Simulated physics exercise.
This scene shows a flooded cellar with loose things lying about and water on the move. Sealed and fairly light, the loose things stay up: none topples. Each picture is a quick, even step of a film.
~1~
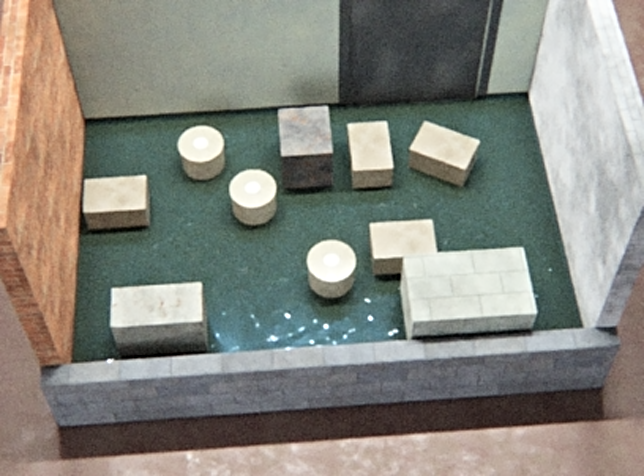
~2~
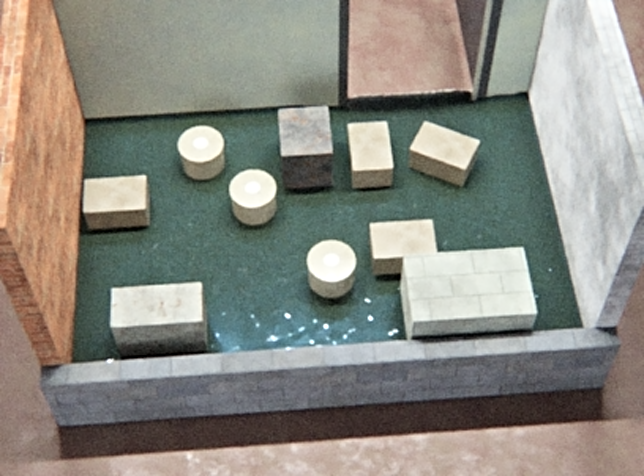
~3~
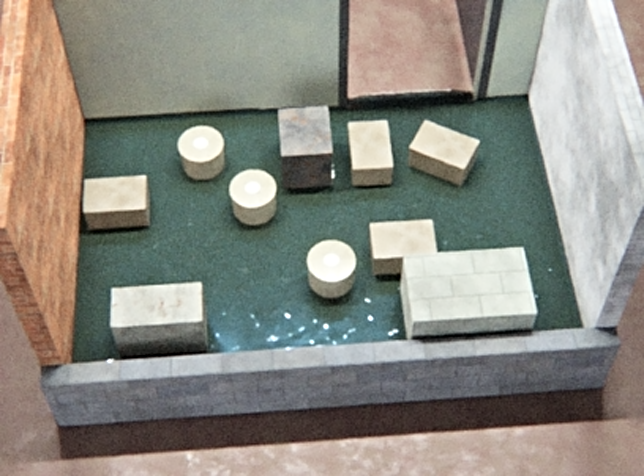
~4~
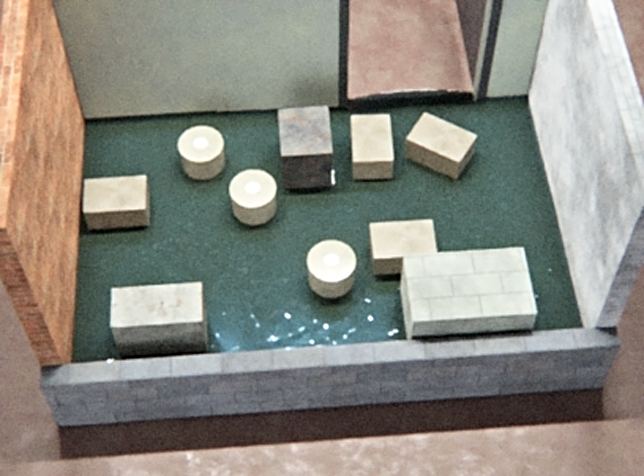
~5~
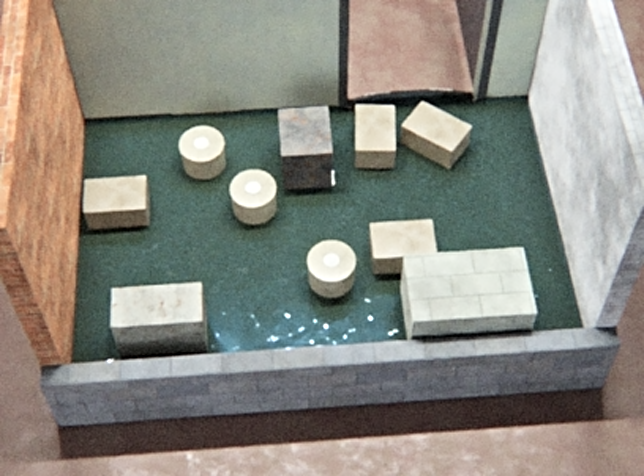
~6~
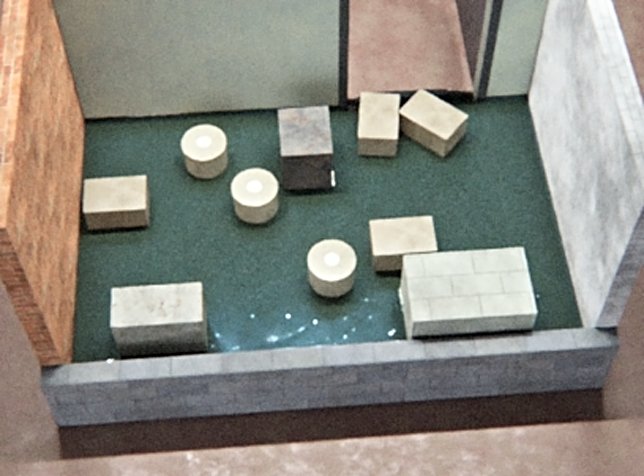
Dark green water covers the floor of a flooded cellar, seen from a fixed, high viewpoint, between a brick-red left wall and pale grey right wall. Cream blocks and three round drums sit around a darker block, with a large pale block front right. The dark door at the back opens, then two cream crates drift slowly back towards the doorway and draw together, while the rest barely move.
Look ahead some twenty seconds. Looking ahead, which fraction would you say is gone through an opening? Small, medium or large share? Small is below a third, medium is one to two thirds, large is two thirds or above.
A large share.
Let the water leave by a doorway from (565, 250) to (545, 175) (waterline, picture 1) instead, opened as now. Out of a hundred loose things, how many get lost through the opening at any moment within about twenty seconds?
70 per cent or so.
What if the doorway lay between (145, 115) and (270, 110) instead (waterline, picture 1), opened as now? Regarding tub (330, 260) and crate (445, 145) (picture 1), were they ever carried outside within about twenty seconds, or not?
Taking them in order, the first one gets swept away while the second one never leaves.
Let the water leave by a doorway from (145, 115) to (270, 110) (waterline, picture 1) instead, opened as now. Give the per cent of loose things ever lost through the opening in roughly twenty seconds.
It comes to about 70 per cent.
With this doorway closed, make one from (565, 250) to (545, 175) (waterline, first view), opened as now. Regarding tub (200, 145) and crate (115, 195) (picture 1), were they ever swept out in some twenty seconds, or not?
Taking them in order, retained and retained.
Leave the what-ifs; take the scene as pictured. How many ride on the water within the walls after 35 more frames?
That comes out at 1.
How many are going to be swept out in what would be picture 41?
I count 6 altogether.
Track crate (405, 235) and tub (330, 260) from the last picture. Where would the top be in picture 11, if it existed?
Close to pixel (431, 205) and pixel (360, 235).
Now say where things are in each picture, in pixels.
A crate at (445, 145) floats; a crate at (370, 146) floats; 0 of 7 have shifted, in the first picture.
A crate at (445, 145), afloat; a crate at (370, 146), afloat; 0 of 7 have shifted, in the second picture.
A crate at (445, 144) floats; a crate at (370, 144), afloat; 0 of 7 have shifted, in the third picture.
A crate at (442, 137) floats, close to its start; a crate at (372, 138) floats, close to its start; 2 of 7 have shifted, in the fourth picture.
A crate at (437, 126) floats, close to its start; a crate at (375, 127), afloat, close to its start; 2 of 7 have shifted, in the fifth picture.
A crate at (433, 114), afloat, a stride from its start; a crate at (379, 115) floats, a stride from its start; 3 of 7 have shifted, in the sixth picture.
A moment on, 2 of 7 are out; 5 afloat.
Next, 2 of 7 are out; 5 afloat.
Later, 6 of 7 are out; 1 afloat.
In the end, 6 of 7 are out; 1 afloat.
